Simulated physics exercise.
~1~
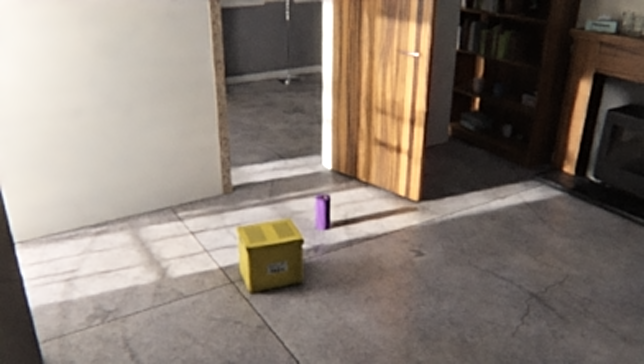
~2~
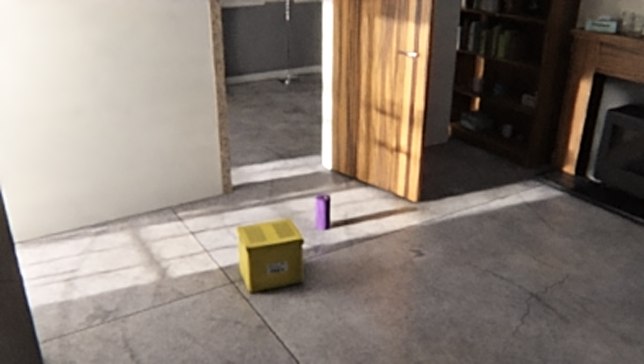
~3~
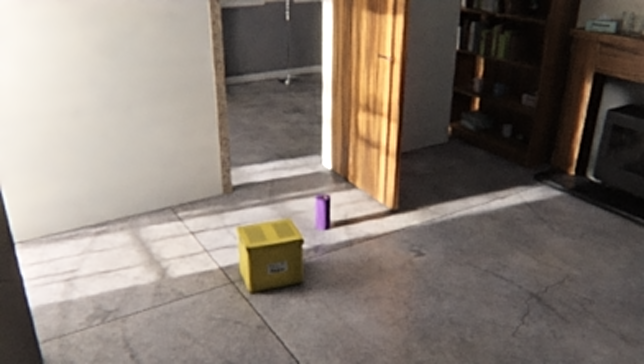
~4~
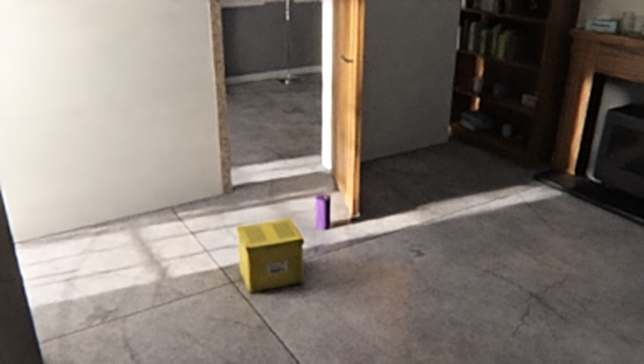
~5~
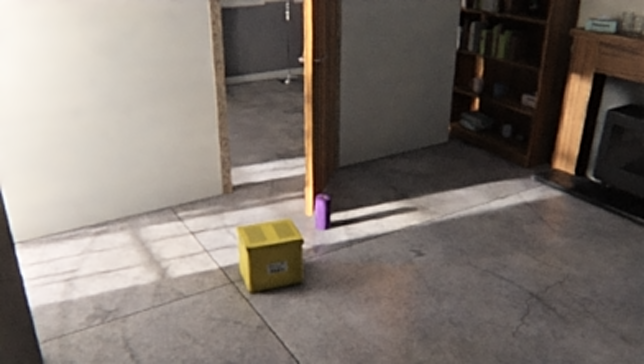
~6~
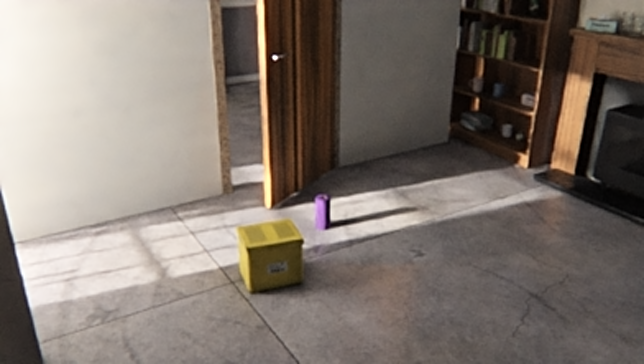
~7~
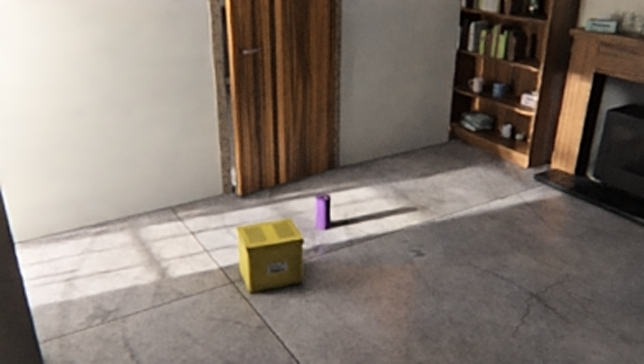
In a sunlit room with a concrete floor, a wooden door swings slowly shut behind a yellow box and purple cylinder.
